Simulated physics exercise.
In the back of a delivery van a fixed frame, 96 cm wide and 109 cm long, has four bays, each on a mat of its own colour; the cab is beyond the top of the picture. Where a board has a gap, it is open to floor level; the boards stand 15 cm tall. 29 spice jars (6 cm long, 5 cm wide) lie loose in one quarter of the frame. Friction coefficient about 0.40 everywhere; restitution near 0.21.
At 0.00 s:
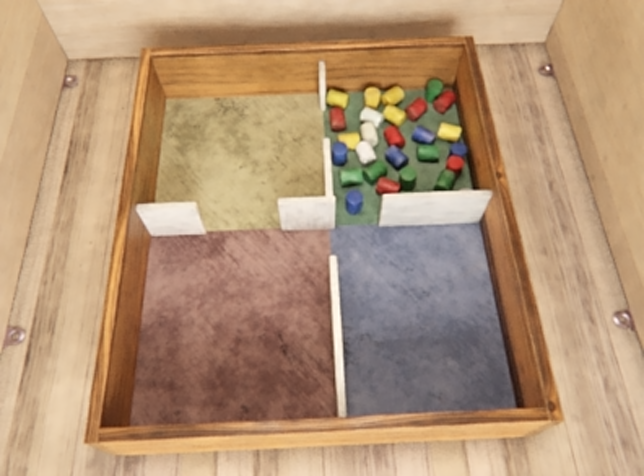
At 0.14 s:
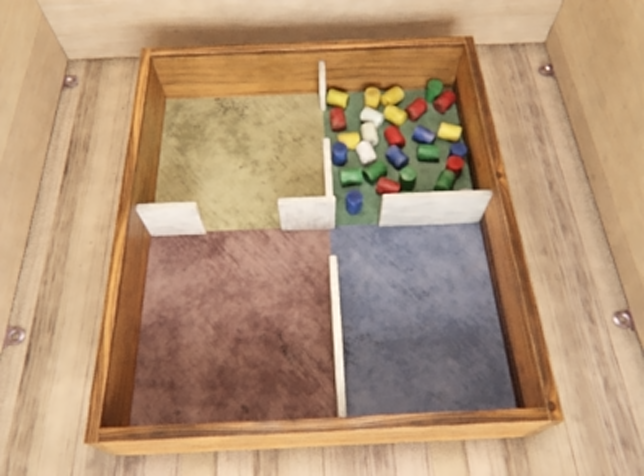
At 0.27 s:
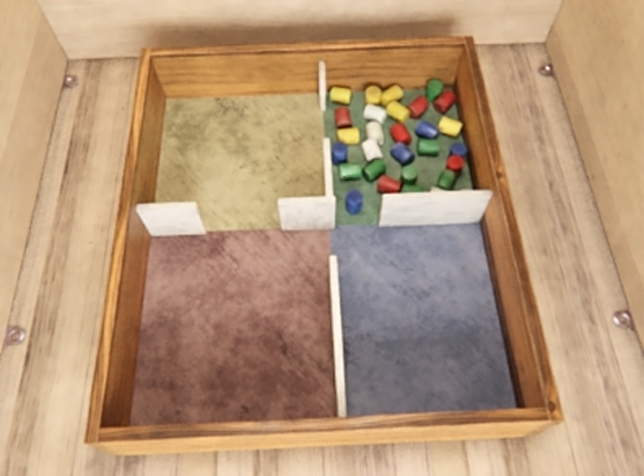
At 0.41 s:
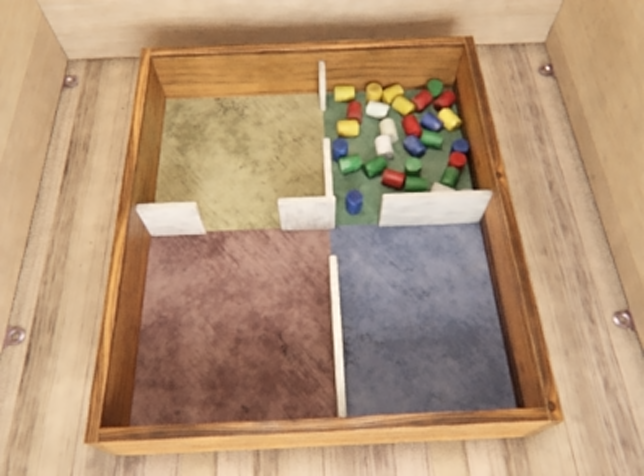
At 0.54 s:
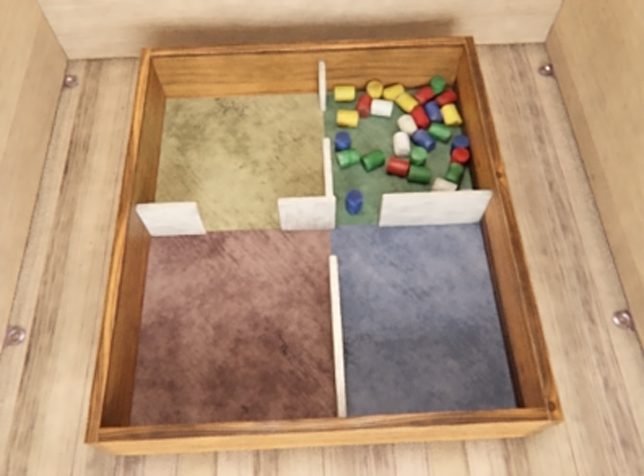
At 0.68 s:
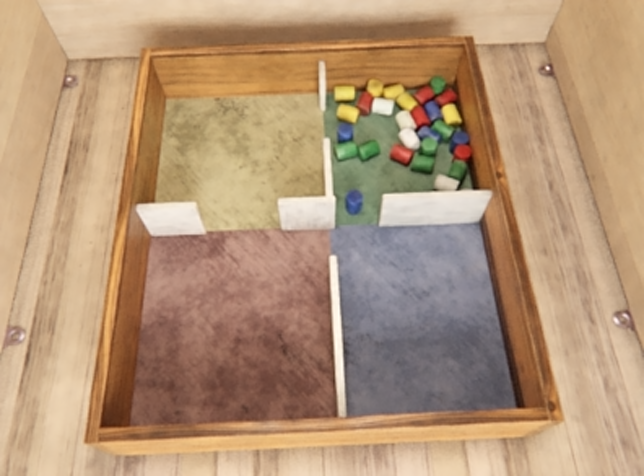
Small colored cylinders, loose in the green corner of a divided wooden tray, shifted slightly and bunched toward its upper right side, while the yellow, red and blue sections stayed empty.
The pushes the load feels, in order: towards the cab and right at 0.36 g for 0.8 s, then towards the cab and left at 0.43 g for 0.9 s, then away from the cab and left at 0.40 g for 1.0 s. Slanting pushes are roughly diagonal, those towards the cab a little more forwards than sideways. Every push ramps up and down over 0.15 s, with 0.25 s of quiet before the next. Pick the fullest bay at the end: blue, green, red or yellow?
Look in the green bay.
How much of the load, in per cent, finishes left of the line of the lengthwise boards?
About 30 per cent.
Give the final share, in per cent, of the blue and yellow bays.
About: Blue 10, yellow 20 per cent.
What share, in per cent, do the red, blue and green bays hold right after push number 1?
By then: Red 0, blue 0, green 100 per cent.
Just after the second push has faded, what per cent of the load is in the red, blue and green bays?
By then: Red 0, blue 0, green 90 per cent.
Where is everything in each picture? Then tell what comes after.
Middle of the blue mat (418, 318); middle of the green mat (396, 151); middle of the red mat (236, 326); middle of the yellow mat (241, 158); 29 in the green bay; the jar farthest behind, in the direction of the first push, is at (354, 202), in the first frame.
In the second frame, 29 in the green bay; the jar farthest behind, in the direction of the first push, is at (354, 203).
In the third frame, 29 in the green bay; the jar farthest behind, in the direction of the first push, is at (354, 203).
In the fourth frame, 29 in the green bay; the jar farthest behind, in the direction of the first push, is at (354, 203).
In the fifth frame, 29 in the green bay; the jar farthest behind, in the direction of the first push, is at (354, 202).
In the sixth frame, 29 in the green bay; the jar farthest behind, in the direction of the first push, is at (354, 202).
After push 1 (1.04 s), 29 in the green bay.
After push 2 (2.19 s), 27 in the green bay and 2 in the yellow bay.
After push 3 (3.44 s), 2 in the red bay, 2 in the blue bay, 19 in the green bay and 6 in the yellow bay.
Final count (at 4.79 s), 2 in the red bay, 2 in the blue bay, 18 in the green bay and 7 in the yellow bay.
